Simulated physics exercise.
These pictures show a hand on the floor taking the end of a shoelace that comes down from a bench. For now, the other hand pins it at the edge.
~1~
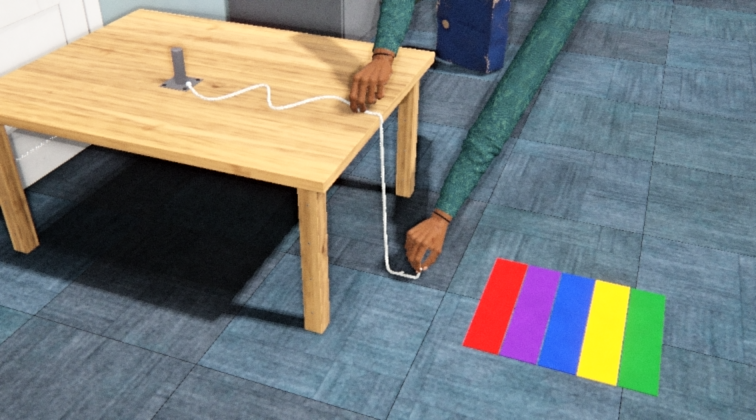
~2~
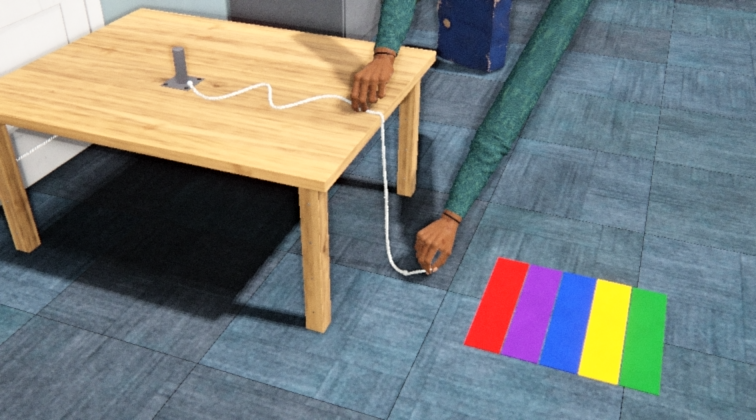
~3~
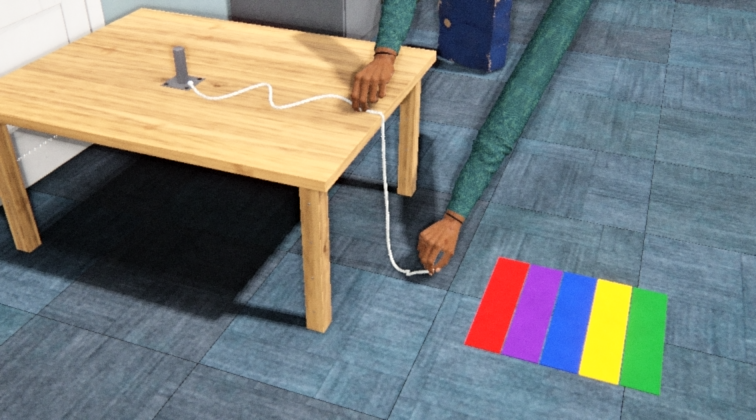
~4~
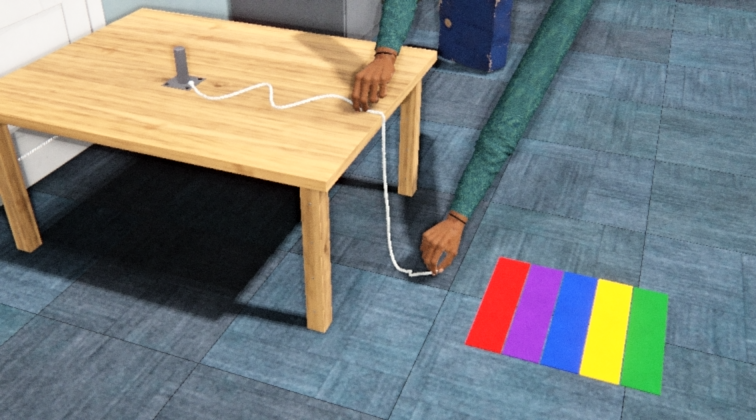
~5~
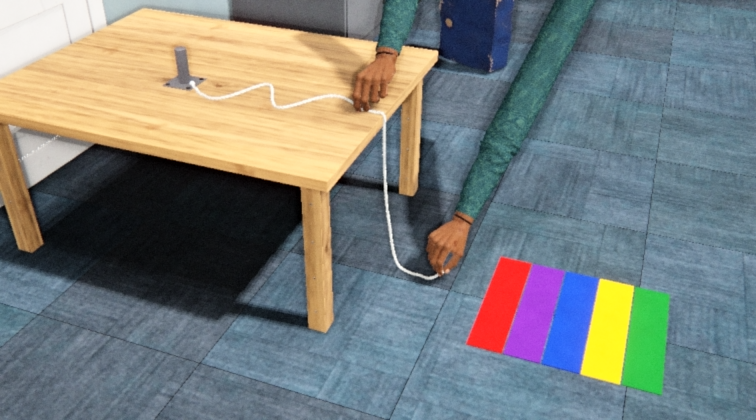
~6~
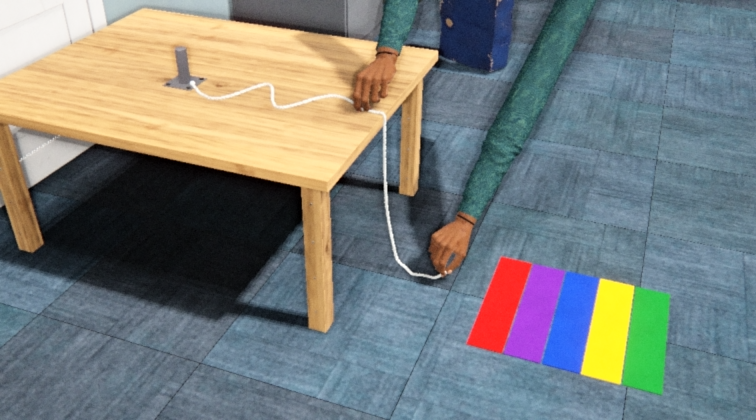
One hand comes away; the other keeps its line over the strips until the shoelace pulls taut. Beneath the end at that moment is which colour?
Beneath it is green.
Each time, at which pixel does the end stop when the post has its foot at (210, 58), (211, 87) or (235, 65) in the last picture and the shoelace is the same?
In order, it comes out close to (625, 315), (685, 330) and (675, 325).
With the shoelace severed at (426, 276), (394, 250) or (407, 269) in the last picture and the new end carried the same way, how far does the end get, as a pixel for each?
I'd put it around (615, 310) for the first cut, (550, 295) for the second and (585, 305) for the third.
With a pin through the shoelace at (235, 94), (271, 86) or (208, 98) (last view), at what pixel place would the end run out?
It comes to rest around (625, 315), (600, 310) and (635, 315) respectively.
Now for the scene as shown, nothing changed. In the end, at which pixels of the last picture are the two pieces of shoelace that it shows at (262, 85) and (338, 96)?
The first ends at (285, 98) and the second at (405, 134).
Soon after, end near (569, 301); over blue.
Then, end near (619, 313); over yellow.
At full stretch, end near (649, 320); over green. It halts on the green strip.
